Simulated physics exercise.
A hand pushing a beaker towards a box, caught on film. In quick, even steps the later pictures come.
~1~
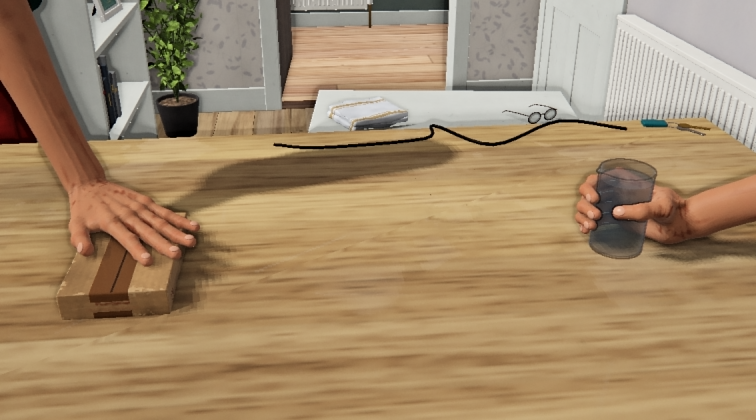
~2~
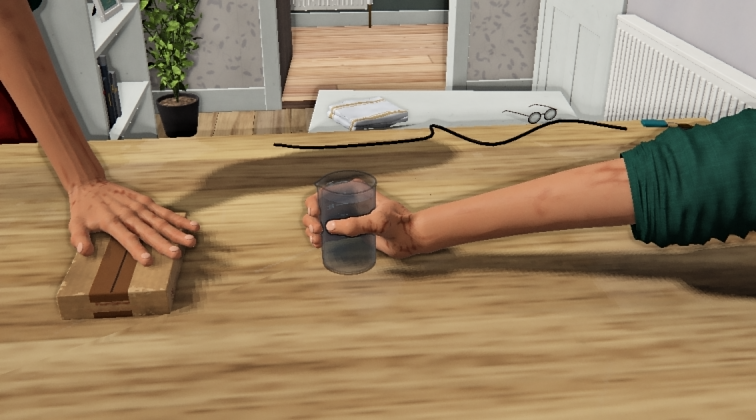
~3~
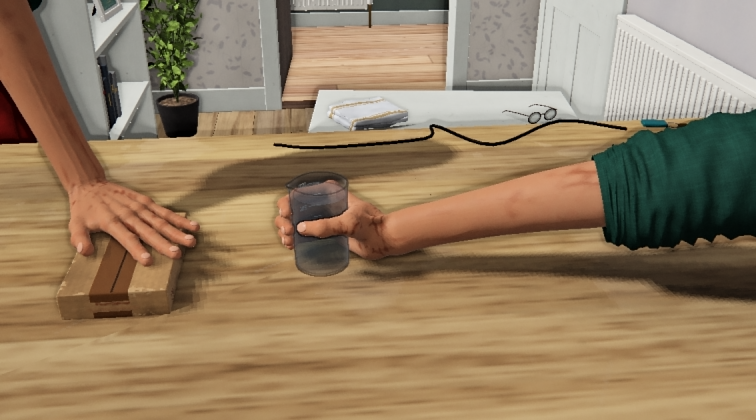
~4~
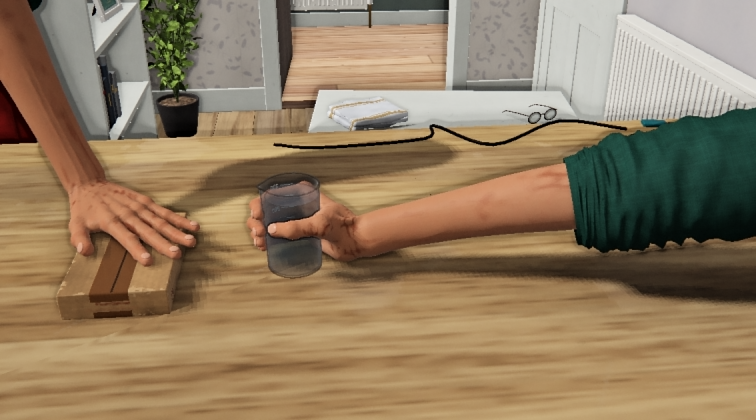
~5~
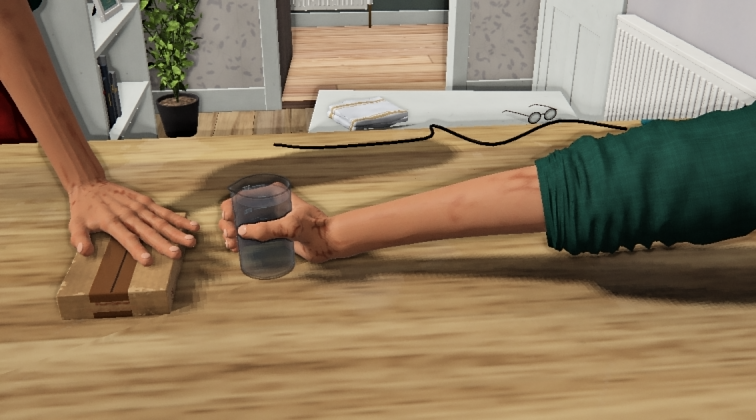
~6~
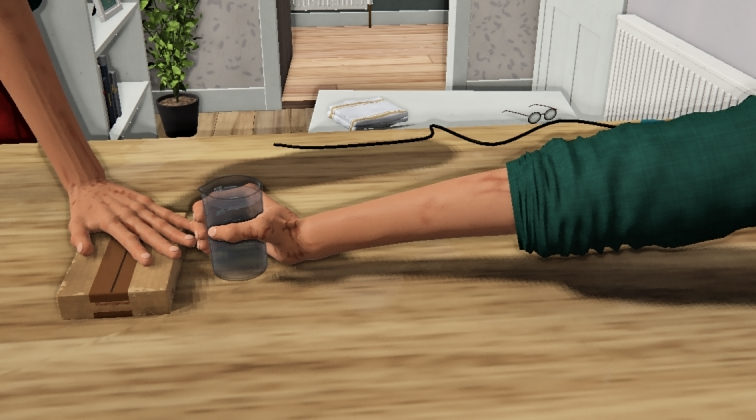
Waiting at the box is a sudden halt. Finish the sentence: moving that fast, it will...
It will slop some out.
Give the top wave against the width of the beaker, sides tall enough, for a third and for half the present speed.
It would climb 15 per cent in the first case and 20 per cent in the second.
A moment on, the beaker meets the box.
Further on, the water surges up the wall; a puddle lies under it.
When it is over, the beaker stands at the box; a puddle lies under it.
